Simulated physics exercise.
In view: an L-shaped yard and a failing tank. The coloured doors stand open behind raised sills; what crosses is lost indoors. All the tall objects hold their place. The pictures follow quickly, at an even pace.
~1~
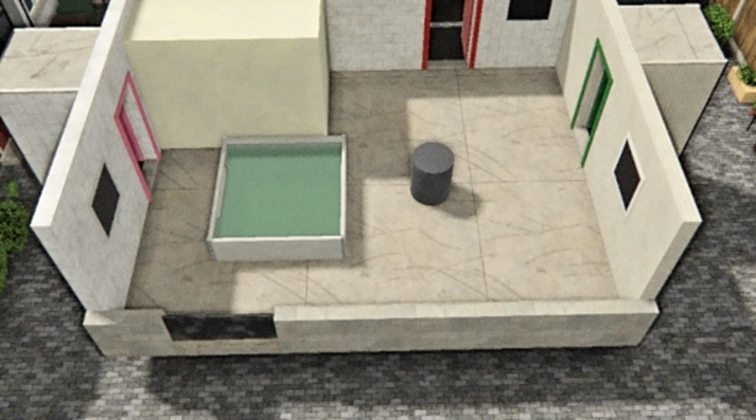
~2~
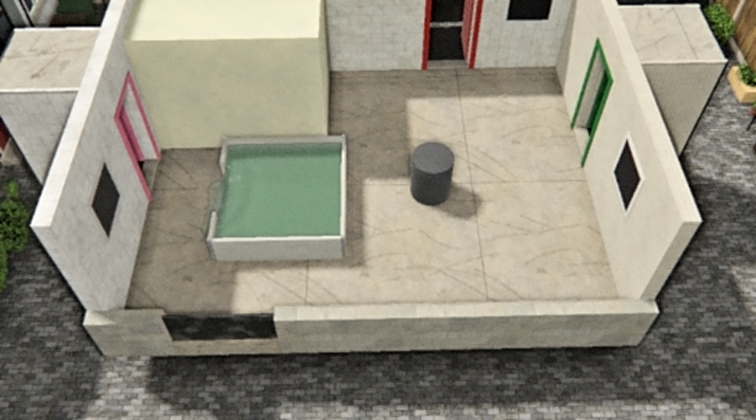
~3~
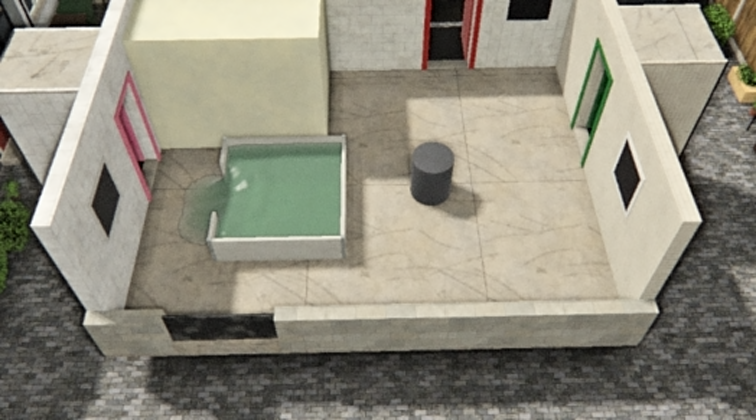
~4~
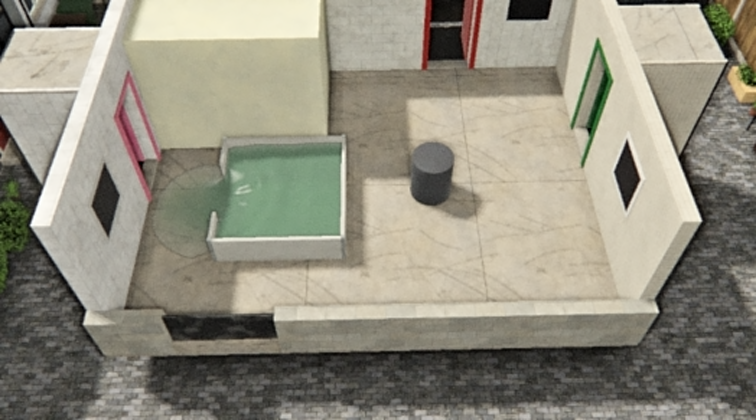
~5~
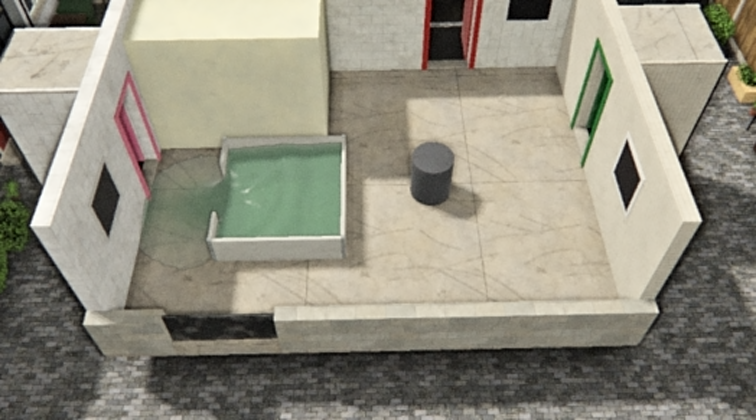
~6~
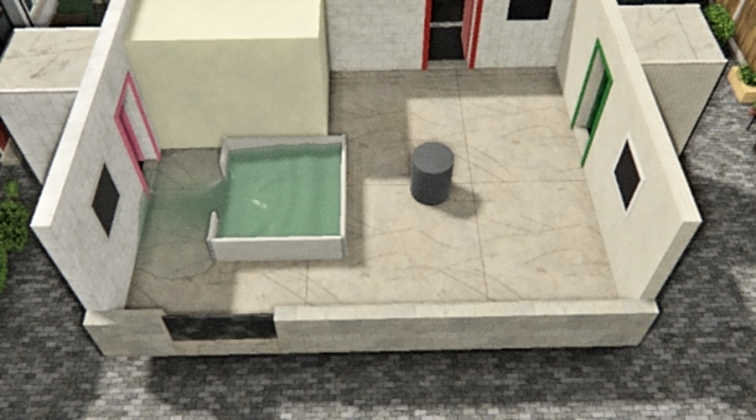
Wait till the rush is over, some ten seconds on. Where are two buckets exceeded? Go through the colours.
The pink door lets in a lot; the green door admits no more than that; the red door admits no more than that.
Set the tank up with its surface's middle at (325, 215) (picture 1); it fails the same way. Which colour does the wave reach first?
First comes the pink one.
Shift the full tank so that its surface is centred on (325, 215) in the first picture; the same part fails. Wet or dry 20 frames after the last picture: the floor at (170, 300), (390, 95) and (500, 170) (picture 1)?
In that order: Under water, no water, not flooded.
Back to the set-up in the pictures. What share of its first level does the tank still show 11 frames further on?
Near 62 in a hundred.
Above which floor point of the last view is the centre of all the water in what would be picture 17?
Roughly at (242, 215).
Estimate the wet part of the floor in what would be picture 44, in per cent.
Some 55 per cent.
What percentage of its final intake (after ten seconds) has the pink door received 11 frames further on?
Near 35 in a hundred.
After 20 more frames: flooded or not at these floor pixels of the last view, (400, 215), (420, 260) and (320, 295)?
As listed: Clear, not flooded, flooded.
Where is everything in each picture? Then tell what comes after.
The first frame shows still water in the tank at (281, 188).
In the second frame, water pours out at (224, 202) and has run to a hidden place.
In the third frame, water pours out at (224, 203) and has run to (186, 233).
In the fourth frame, the front is at (158, 225), out from the gap at (224, 203).
In the fifth frame, water pours out at (224, 202) and has run to (155, 180).
In the sixth frame, the front is at (159, 161), out from the gap at (224, 202).
A moment on, water covers 10 % of the floor; the pink door over two buckets in, the green door not reached, the red door not reached.
Next, water covers 15 % of the floor; the pink door far over two buckets in, the green door not reached, the red door not reached.
Then, water covers 30 % of the floor; the pink door far over two buckets in, the green door not reached, the red door not reached.
Later, water covers 55 % of the floor; the pink door far over two buckets in, the green door not reached, the red door not reached.
In the end, water covers 85 % of the floor; the pink door far over two buckets in, the green door wet at the sill, nothing in, the red door wet at the sill, nothing in.
